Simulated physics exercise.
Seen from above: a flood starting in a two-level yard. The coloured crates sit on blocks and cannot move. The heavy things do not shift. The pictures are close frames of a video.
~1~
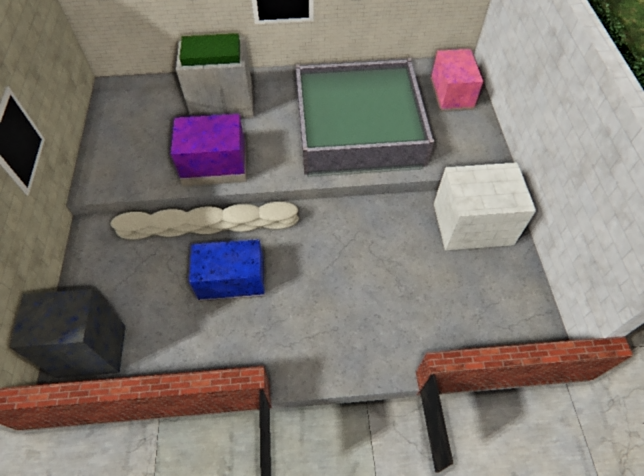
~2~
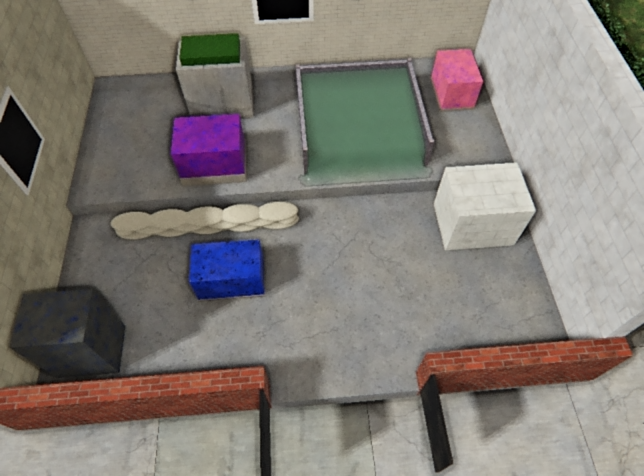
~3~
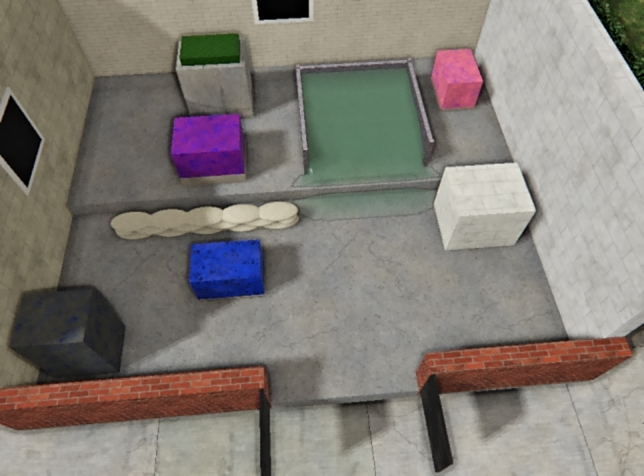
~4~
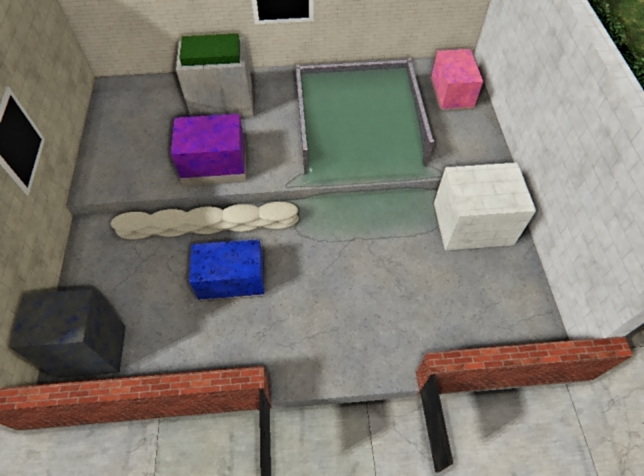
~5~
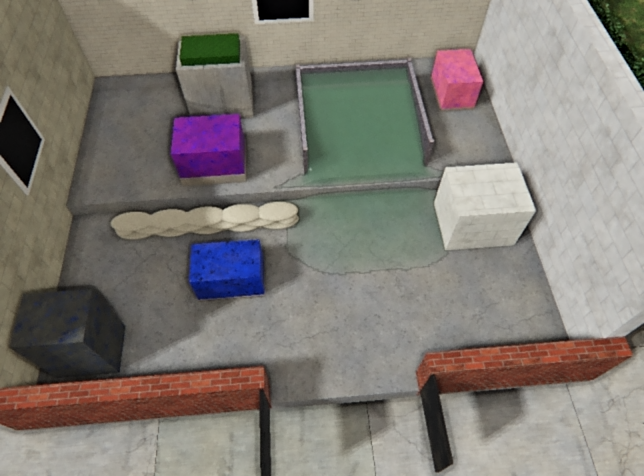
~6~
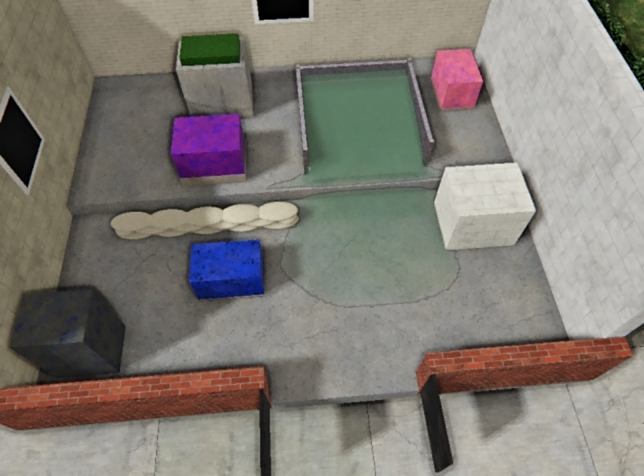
The clip opens on a two-level yard seen from above, with a walled tank of green water standing still among coloured blocks. The tank's near side gives way, and water pours over the step onto the lower level, spreading in a thin, rounded sheet between the blue and white blocks.
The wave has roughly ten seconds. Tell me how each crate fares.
The purple crate keeps dry; the blue crate is soaked; the pink crate keeps dry.
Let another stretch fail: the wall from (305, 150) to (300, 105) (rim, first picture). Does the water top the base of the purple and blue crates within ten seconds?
The purple one ends up wet, the blue one is wetted.
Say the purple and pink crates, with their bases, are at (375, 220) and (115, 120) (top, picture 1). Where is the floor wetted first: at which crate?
The purple-painted one.
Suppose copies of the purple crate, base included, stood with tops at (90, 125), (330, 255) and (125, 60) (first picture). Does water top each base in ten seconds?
As listed: Escapes it, gets wet, is spared.
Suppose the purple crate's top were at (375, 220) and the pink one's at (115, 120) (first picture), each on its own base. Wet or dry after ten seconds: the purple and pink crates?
Then: The purple crate ends up wet; the pink crate is spared.
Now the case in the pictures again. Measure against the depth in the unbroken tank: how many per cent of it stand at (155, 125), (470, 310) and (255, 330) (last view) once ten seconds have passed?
In that order: 0, 8 and 4 per cent.
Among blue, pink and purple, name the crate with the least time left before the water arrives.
That is the crate marked blue.
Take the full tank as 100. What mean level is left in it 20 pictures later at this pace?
About 16 per cent.
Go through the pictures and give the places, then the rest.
The first picture shows the water tank at (360, 106) is whole and still.
In the second picture, the front is at (306, 181), out from the gap at (366, 160).
In the third picture, water pours out at (366, 162) and has run to (300, 203).
In the fourth picture, the front is at (302, 228), out from the gap at (366, 162).
In the fifth picture, the front is at (312, 262), out from the gap at (366, 163).
In the sixth picture, the front is at (341, 301), out from the gap at (366, 163).
A moment on, water covers 30 % of the floor; the purple crate not reached, the blue crate water round its plinth, the pink crate not reached.
Next, water covers 35 % of the floor; the purple crate not reached, the blue crate water round its plinth, the pink crate not reached.
Then, water covers 45 % of the floor; the purple crate not reached, the blue crate water round its plinth, the pink crate not reached.
Later, water covers 45 % of the floor; the purple crate not reached, the blue crate water round its plinth, the pink crate not reached.
In the end, water covers 50 % of the floor; the purple crate stayed above the water, the blue crate was topped, the pink crate stayed above the water.
